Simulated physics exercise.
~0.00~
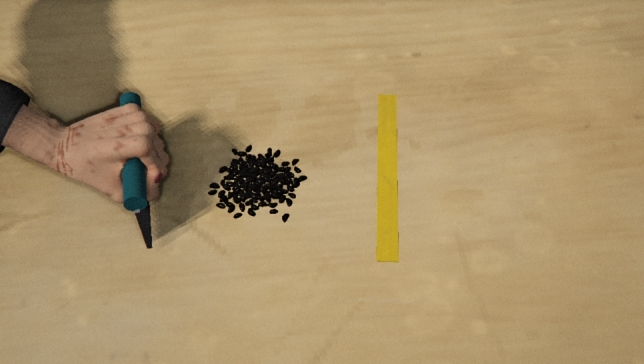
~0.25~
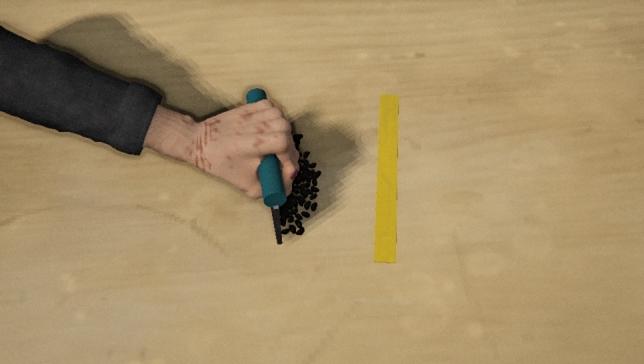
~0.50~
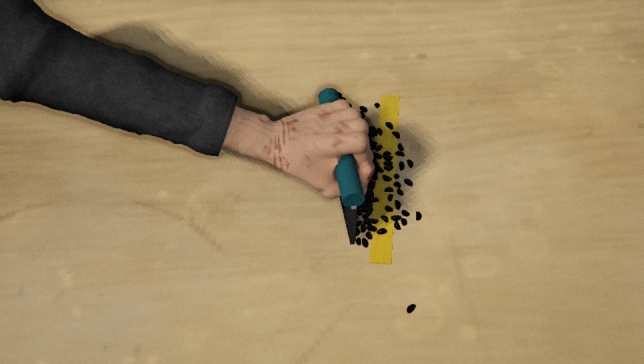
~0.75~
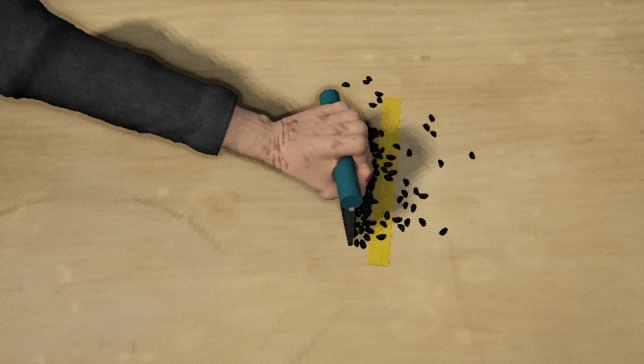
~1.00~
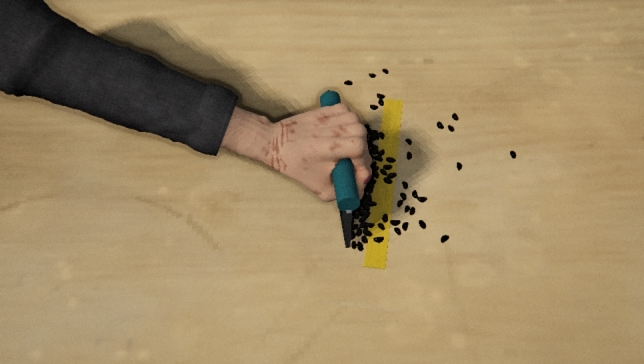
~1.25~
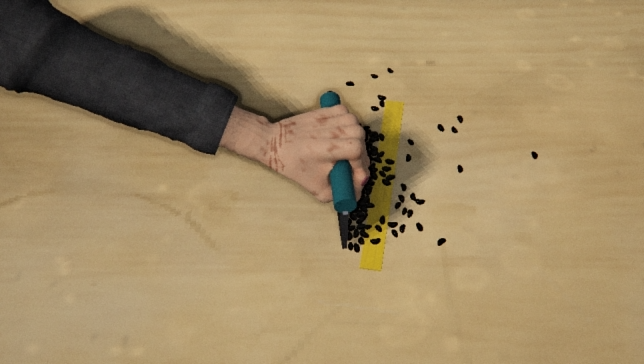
A loose pile of small black beans lies on a pale wooden surface, seen from above, with a narrow yellow strip standing upright in the view to its right. At the left, a hand in a dark sleeve grips a teal-handled scraper with a dark blade. The hand pushes the scraper right, gathering the beans and driving them against the strip. It stops just short of the strip, while some beans scatter beyond it and a few roll farther right. At the end, the hand stays there, with beans crowded beside the blade, across the strip and scattered past it.
